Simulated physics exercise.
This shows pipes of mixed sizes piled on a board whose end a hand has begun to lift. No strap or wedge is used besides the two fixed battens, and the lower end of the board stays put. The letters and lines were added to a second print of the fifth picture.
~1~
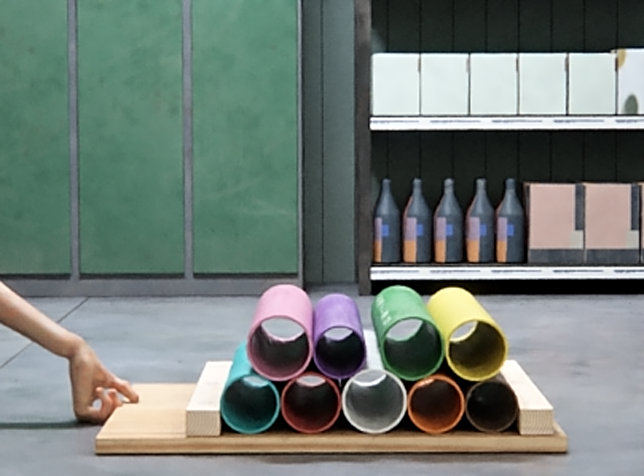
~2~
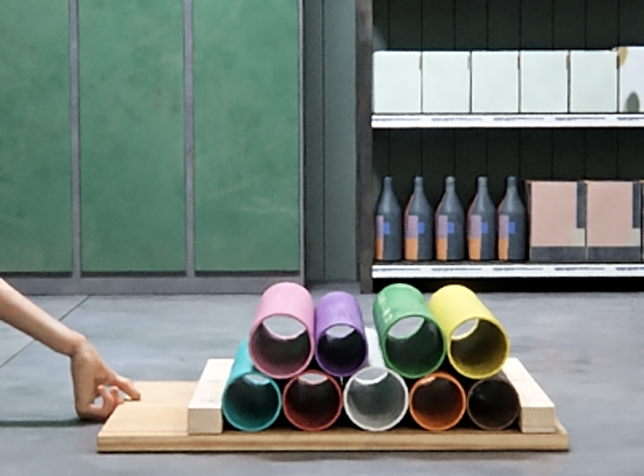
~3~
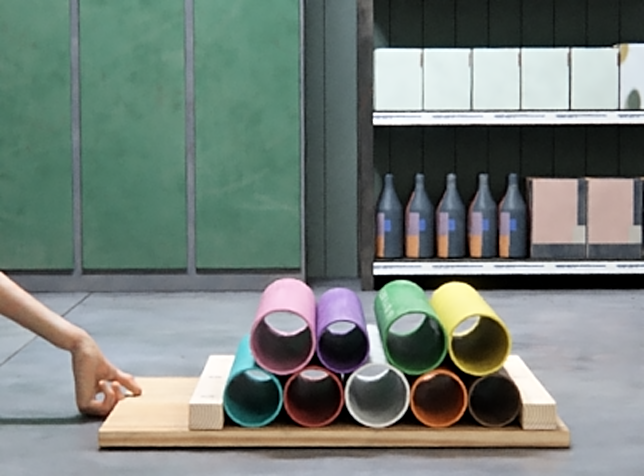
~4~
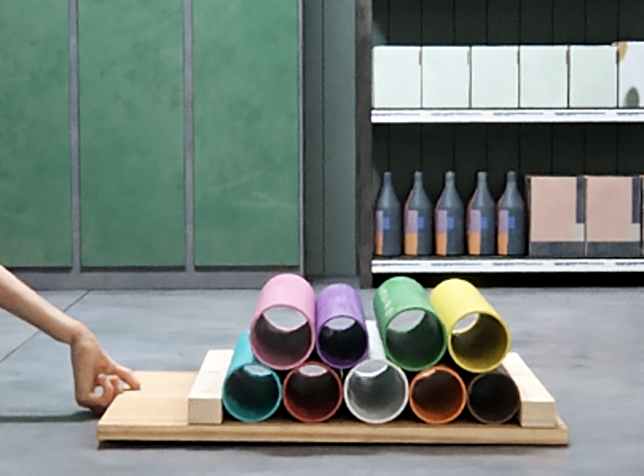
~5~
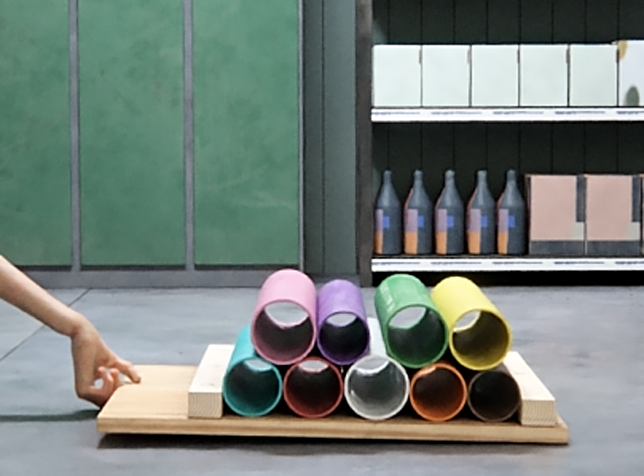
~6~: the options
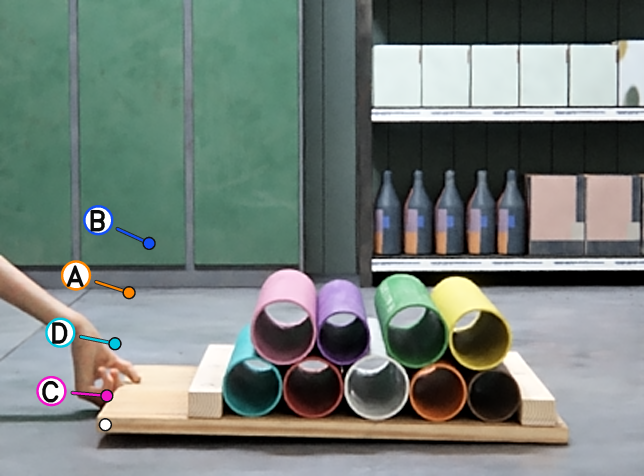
Hand at left slightly lifting the end of a wooden board stacked with colourful pipes, the pile barely shifting between wooden blocks.
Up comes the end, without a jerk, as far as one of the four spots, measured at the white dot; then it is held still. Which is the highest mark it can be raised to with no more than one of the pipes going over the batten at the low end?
Mark A is as high as it can go.
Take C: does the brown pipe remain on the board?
Yes.
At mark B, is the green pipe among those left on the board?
No, with B.
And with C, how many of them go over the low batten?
At C the number is none.
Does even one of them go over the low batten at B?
Yes.
On the marked copy, A at (129, 293); B at (149, 243); C at (107, 396); D at (115, 344); the white dot at (105, 425).
Taking A. A third of the way, board at 13°.
Two thirds of the way, board at 18°.
When it is over, board at 18°, one over the low batten (yellow).
As for the rest, B two over the low batten (green, yellow); C none over the low batten; D none over the low batten.
